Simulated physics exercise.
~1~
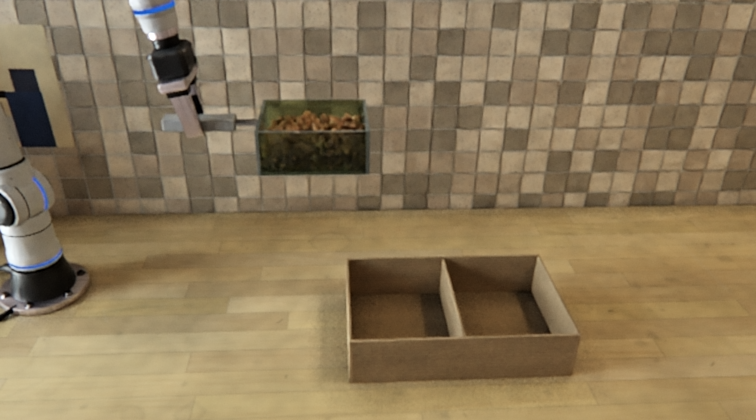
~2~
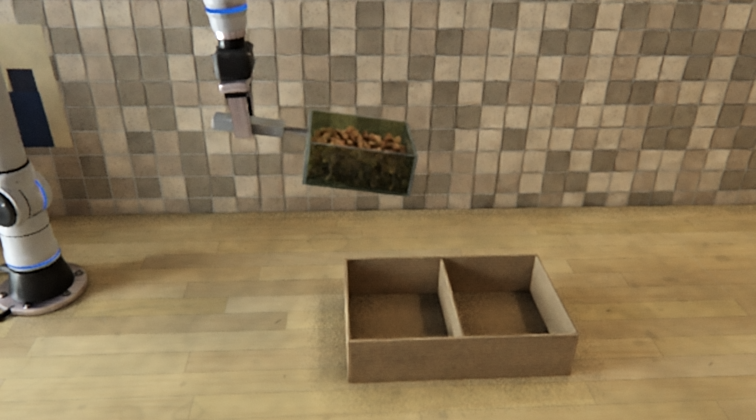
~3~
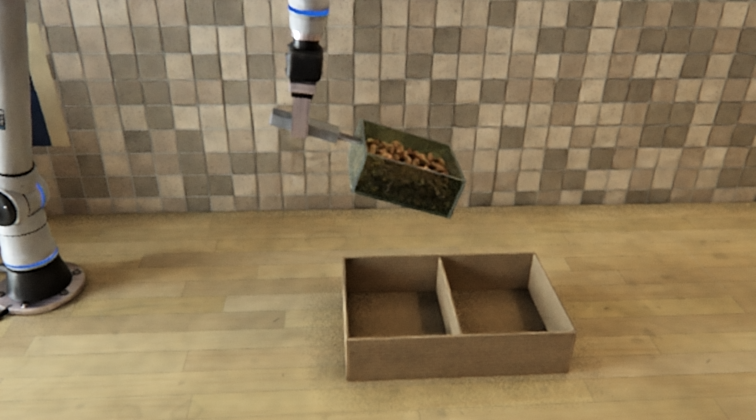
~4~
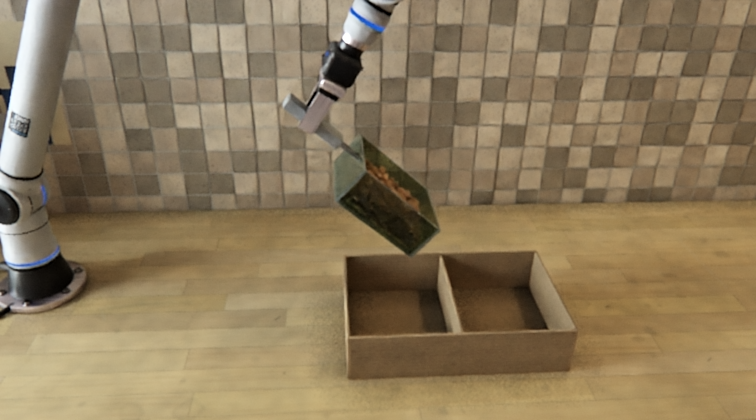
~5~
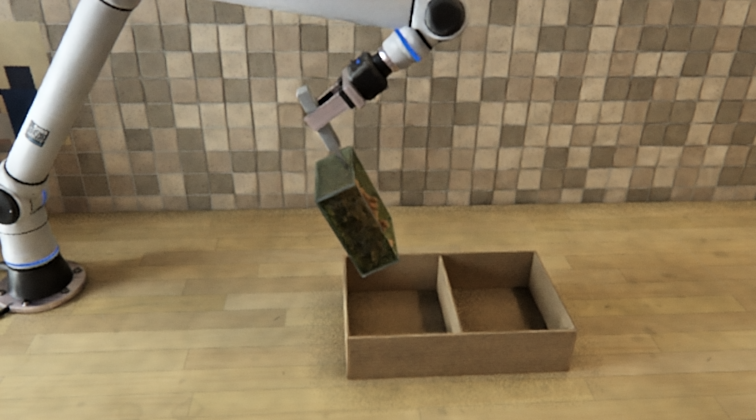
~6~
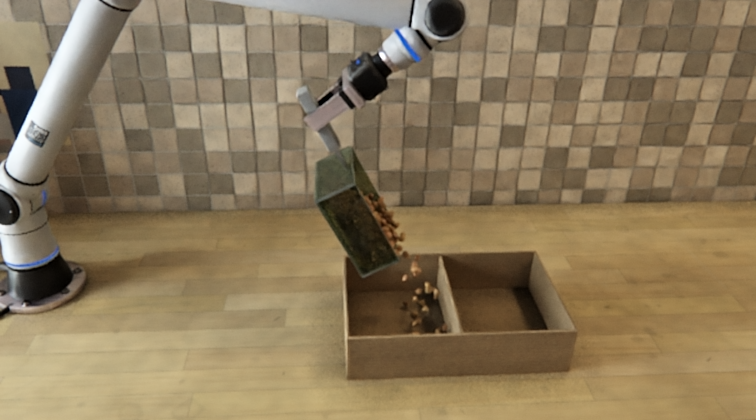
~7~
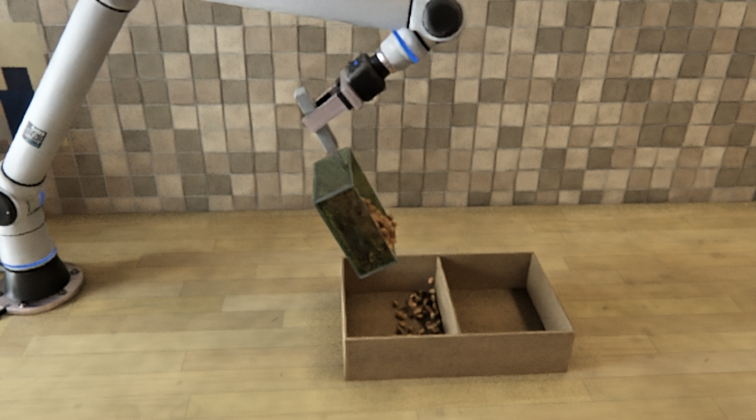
A robot arm carried a dark green open box of brown beans to the right, tipped it steeply over a divided wooden tray, and spilled some into the left compartment, ending with the box still tilted and beans left inside.
